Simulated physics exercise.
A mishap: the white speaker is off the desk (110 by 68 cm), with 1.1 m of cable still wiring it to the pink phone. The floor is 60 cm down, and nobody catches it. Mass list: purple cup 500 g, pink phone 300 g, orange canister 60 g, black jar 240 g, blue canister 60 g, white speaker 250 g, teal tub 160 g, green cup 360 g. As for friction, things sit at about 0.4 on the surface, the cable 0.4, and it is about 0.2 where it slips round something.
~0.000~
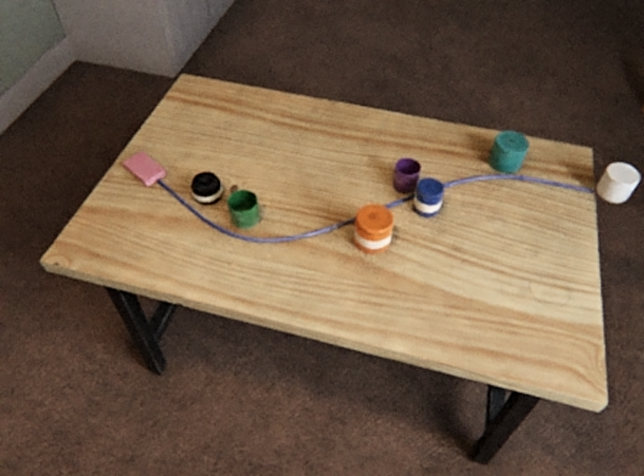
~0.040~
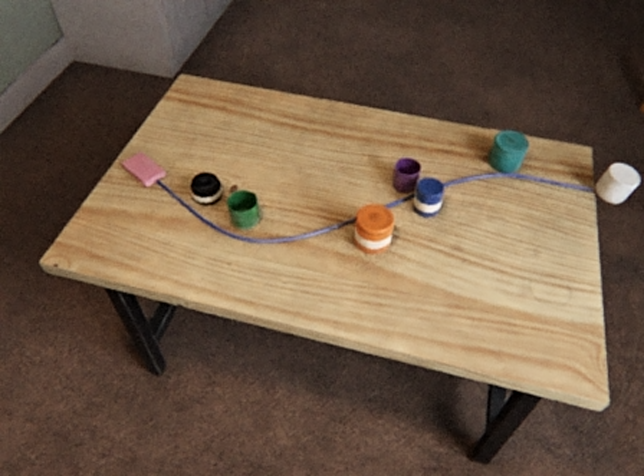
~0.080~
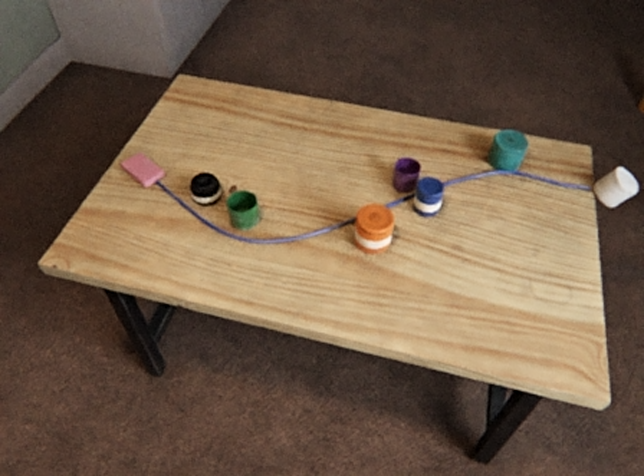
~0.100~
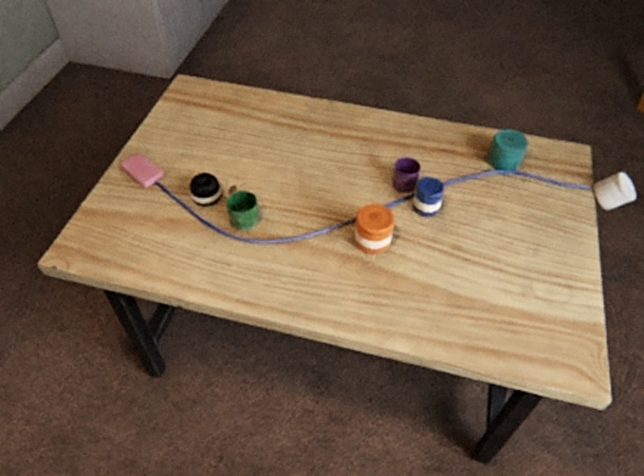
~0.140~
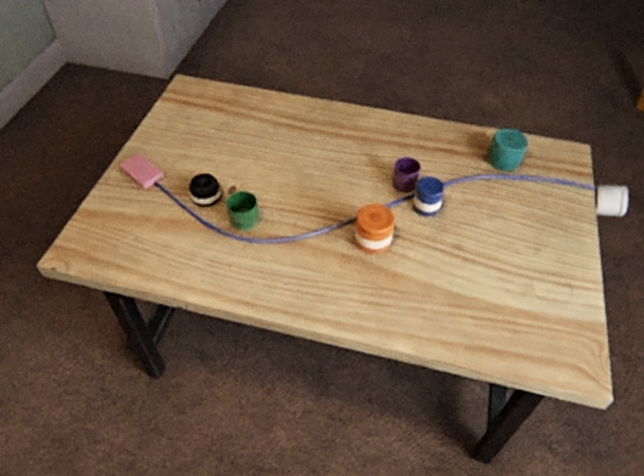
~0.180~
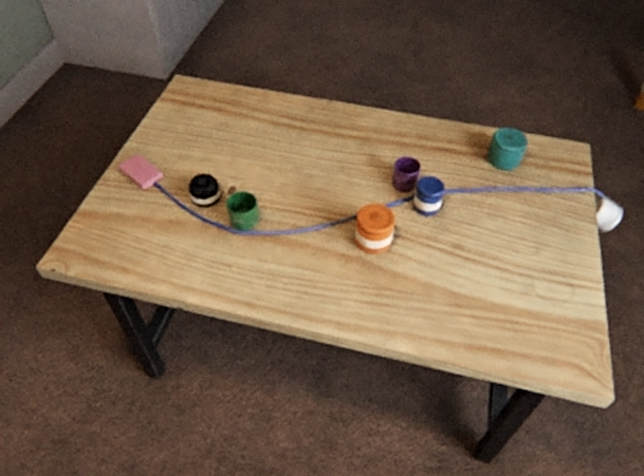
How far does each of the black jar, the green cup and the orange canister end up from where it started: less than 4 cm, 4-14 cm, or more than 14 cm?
The black jar ends up less than 4 cm away. The green cup ends up less than 4 cm away. The orange canister ends up less than 4 cm away.
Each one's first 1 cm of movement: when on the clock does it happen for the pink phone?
Estimate for the pink phone: Near 0.26 seconds.
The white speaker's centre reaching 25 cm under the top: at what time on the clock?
Reply: Not at all.
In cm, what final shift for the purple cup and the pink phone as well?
Final offset from start: Purple cup = 0 cm, pink phone = 2 cm.
At 0.4 s, the cable's tail end at (162, 186); green cup 1 cm off its start, white speaker over the edge, blue canister 4 cm off its start.
At 0.7 s, the cable's tail end at (162, 186); green cup 1 cm off its start, white speaker over the edge, blue canister 4 cm off its start.
At 0.9 s, the cable's tail end at (162, 186); green cup 1 cm off its start at (243, 199), blue canister 4 cm off its start at (437, 198), white speaker over the edge.
At 1.2 s, the cable's tail end at (162, 186); green cup 1 cm off its start, white speaker over the edge, blue canister 4 cm off its start.
At 2.4 s, the cable's tail end at (162, 186); green cup 1 cm off its start at (243, 199), orange canister 0 cm off its start at (376, 217), black jar 0 cm off its start at (203, 182), blue canister 4 cm off its start at (437, 198).
